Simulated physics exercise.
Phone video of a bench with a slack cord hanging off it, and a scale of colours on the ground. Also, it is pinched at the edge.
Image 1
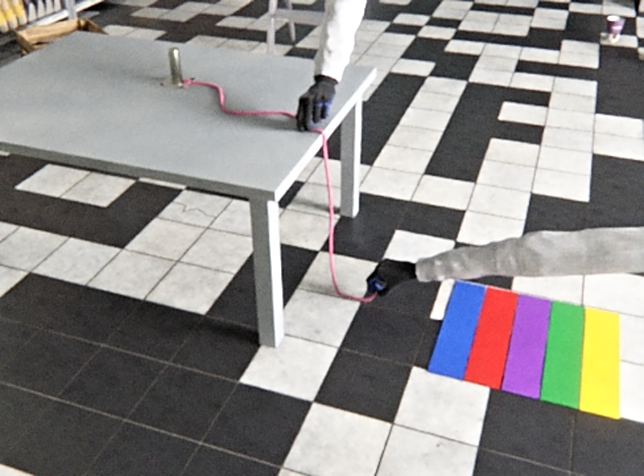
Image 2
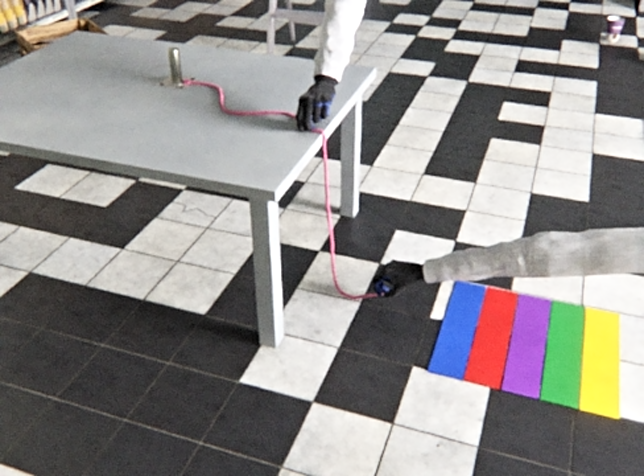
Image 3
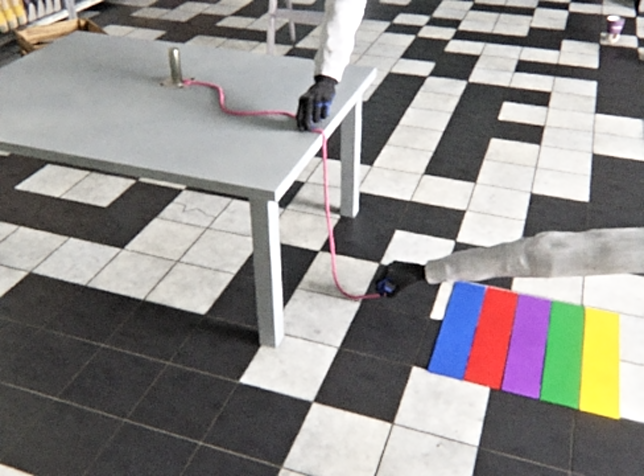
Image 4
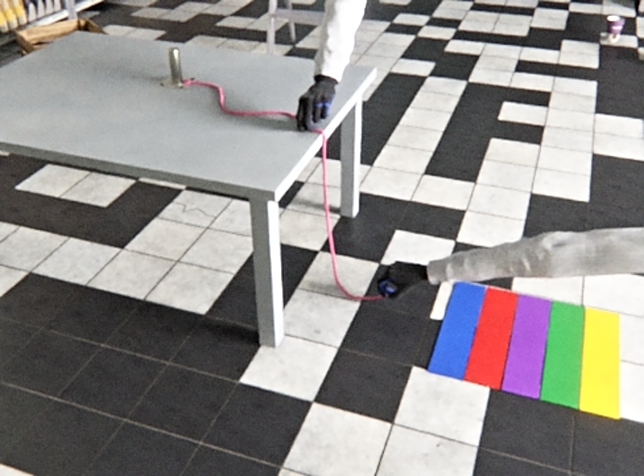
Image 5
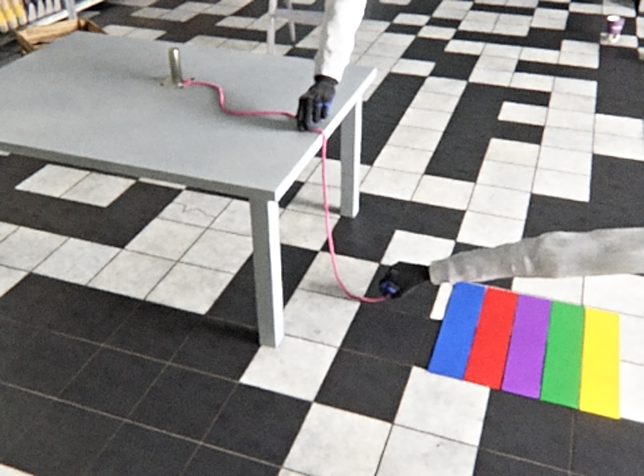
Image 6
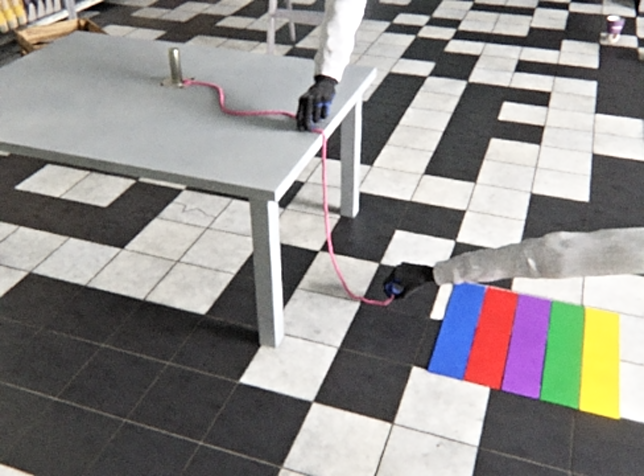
A gloved hand pinches a pink cord at the table edge while another draws its hanging end slightly right.
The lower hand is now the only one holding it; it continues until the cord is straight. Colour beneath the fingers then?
Purple.
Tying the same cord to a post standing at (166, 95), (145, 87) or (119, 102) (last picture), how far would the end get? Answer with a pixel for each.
In order, it comes out close to (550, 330), (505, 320) and (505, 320).
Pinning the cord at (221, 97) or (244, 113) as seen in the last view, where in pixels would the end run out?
First try near (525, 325), second near (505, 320).
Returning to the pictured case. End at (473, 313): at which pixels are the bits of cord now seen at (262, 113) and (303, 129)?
You'll find them at (287, 115) and (330, 146).
Early on, end near (473, 313); over blue.
Midway, end near (512, 322); over red.
At the end of the slack, end near (536, 327); over purple. Over purple.
